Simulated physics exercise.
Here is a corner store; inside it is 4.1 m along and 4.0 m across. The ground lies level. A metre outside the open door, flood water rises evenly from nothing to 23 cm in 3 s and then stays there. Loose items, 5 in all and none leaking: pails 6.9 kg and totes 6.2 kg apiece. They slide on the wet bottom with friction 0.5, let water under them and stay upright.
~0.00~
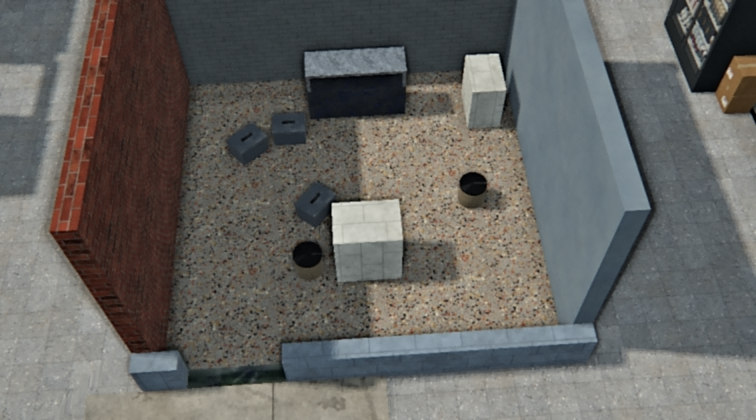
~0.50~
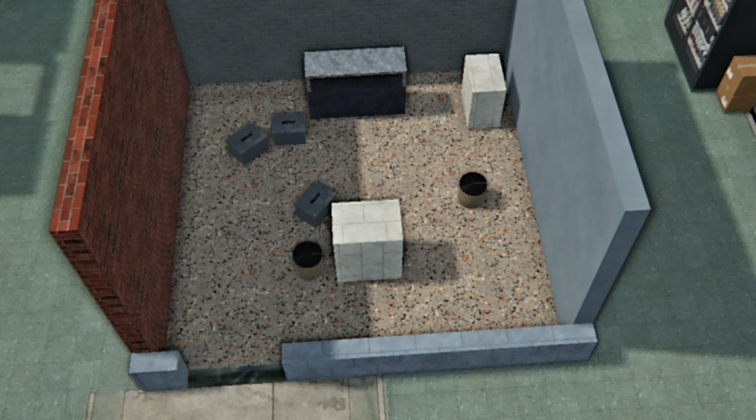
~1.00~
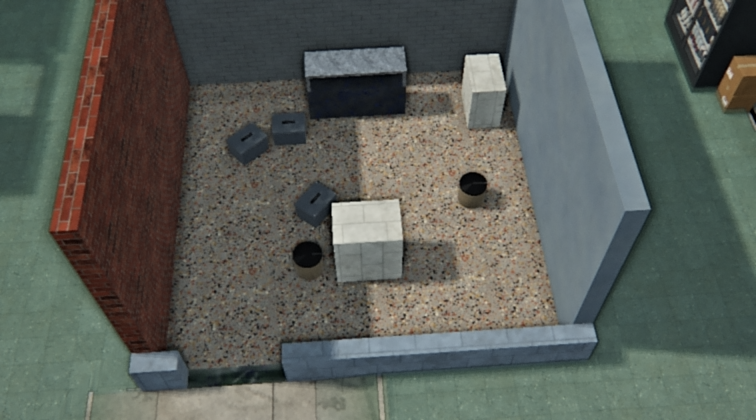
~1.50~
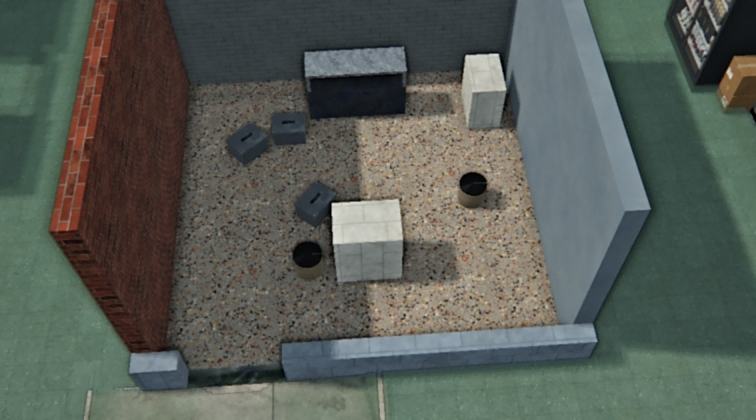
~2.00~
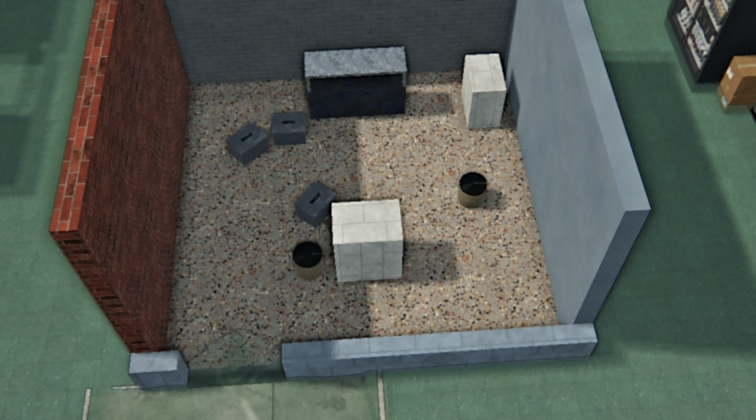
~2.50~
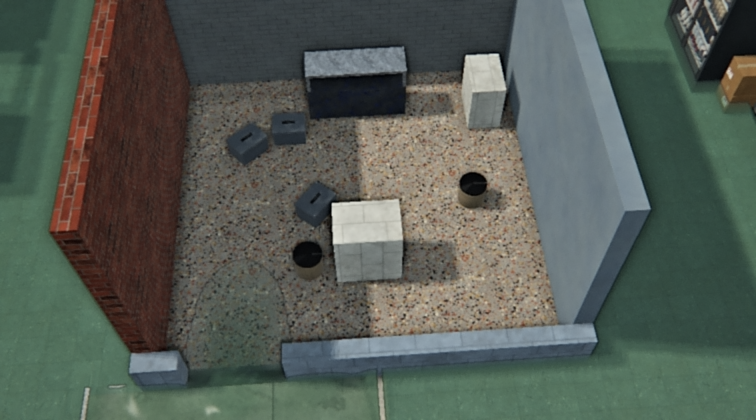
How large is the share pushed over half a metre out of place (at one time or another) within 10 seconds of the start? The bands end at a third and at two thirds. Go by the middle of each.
That comes to two thirds or above.
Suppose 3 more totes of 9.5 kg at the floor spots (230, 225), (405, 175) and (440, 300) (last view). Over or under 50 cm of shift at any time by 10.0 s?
In turn: Over, less, short of it.
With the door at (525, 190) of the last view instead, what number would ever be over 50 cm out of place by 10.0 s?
Then 4.
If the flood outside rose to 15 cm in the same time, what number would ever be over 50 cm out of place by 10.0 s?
Then 2.
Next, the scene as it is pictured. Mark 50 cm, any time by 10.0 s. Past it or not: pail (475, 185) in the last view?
Answer: Under.
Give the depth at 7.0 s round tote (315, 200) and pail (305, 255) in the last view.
About 4 and 5 cm.
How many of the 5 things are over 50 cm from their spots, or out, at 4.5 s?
1 of them.
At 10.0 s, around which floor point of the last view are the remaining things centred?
At about (348, 169).
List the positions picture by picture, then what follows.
A pail at (473, 183), on the bottom; a tote at (247, 138), on the bottom; water covers 0.0 m2; 0 of 5 have shifted, in the first picture.
A pail at (473, 183) rests on the ground; a tote at (247, 138) rests on the ground; water covers 0.0 m2; 0 of 5 have shifted, in the second picture.
A pail at (473, 183) rests on the ground; a tote at (247, 138) rests on the ground; water covers 0.0 m2; 0 of 5 have shifted, in the third picture.
A pail at (473, 183) rests on the ground; a tote at (247, 138) rests on the ground; water covers 0.0 m2; 0 of 5 have shifted, in the fourth picture.
A pail at (473, 183) rests on the ground; a tote at (247, 138) rests on the ground; 0.2 m2 under water; 0 of 5 have shifted, in the fifth picture.
A pail at (473, 183) rests on the ground; a tote at (247, 138), on the bottom; water covers 1.0 m2; 0 of 5 have shifted, in the sixth picture.
After 3.5 s 0 of 5 are over 50 cm from their spots; 0 afloat.
After 4.5 s 1 of 5 are over 50 cm from their spots; 0 afloat.
After 7.0 s 4 of 5 are over 50 cm from their spots; 2 afloat.
After 10.0 s 3 of 5 are over 50 cm from their spots, and 4 have been at some point; 2 afloat.
